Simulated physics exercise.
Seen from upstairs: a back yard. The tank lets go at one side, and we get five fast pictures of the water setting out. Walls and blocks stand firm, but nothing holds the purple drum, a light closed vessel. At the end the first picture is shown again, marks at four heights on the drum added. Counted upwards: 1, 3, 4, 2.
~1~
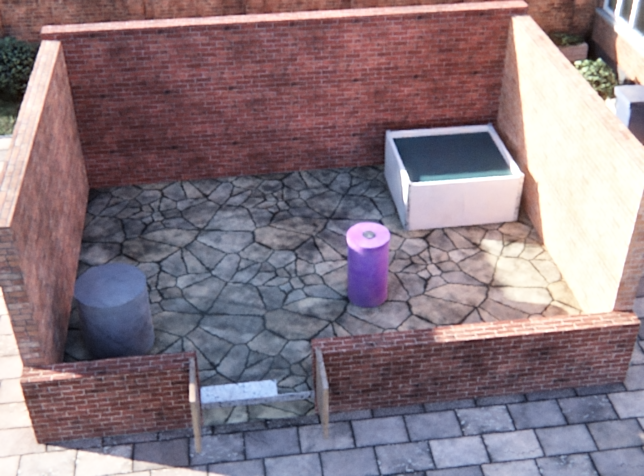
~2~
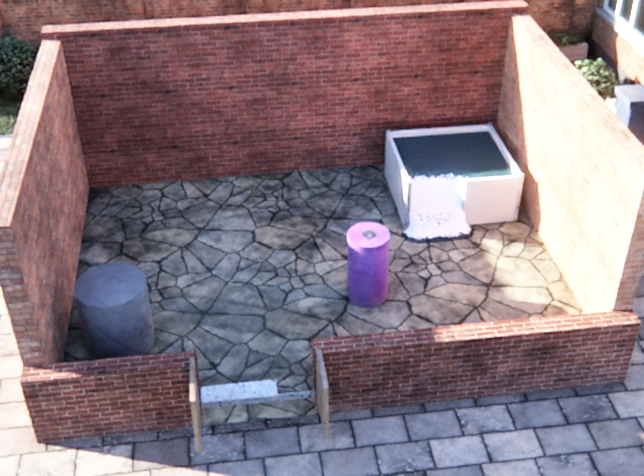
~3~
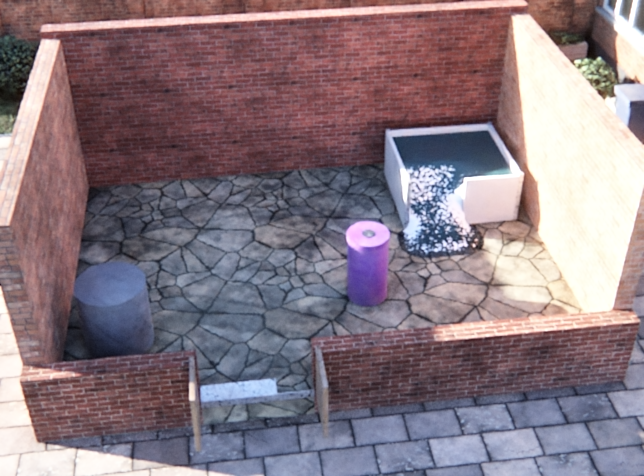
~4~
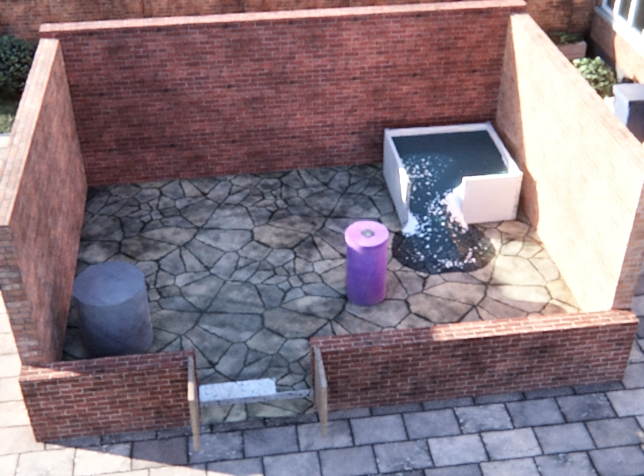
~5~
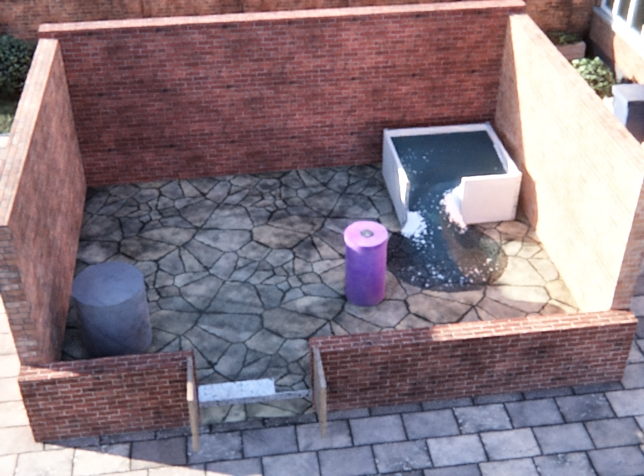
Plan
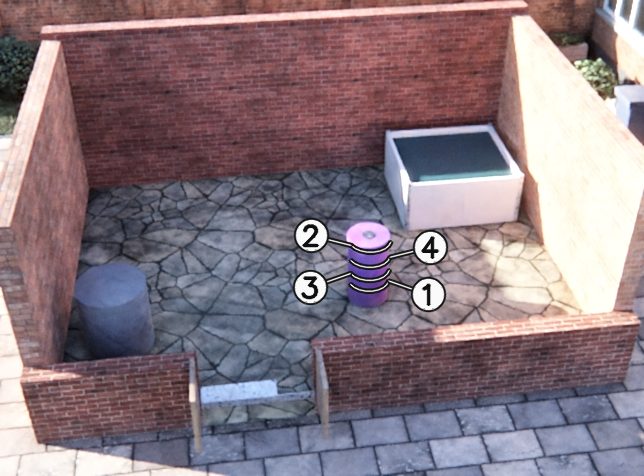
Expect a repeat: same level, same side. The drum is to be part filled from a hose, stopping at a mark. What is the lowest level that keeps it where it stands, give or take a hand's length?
Mark 1.
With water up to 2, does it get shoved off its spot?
No.
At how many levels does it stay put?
All of the four.
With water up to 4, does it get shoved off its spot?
No.
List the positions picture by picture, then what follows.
In the first picture, lid of the purple drum at (369, 235); tank full, its middle at (451, 158); open gate at (255, 348).
In the second picture, 1 % of the ground under water, its edge towards the drum at (419, 236).
In the third picture, 3 % of the ground under water, its edge towards the drum at (414, 247).
In the fourth picture, 5 % of the ground under water, its edge towards the drum at (419, 265).
In the fifth picture, lid of the purple drum at (367, 234); 7 % of the ground under water, its edge towards the drum at (400, 271).
In white, 1 at (372, 291); 2 at (373, 252); 3 at (372, 280); 4 at (373, 267); from the bottom up 1, 3, 4, 2.
Choosing 1, it does not move.
Choosing 2, it does not move.
Choosing 3, it does not move.
Choosing 4, it does not move.
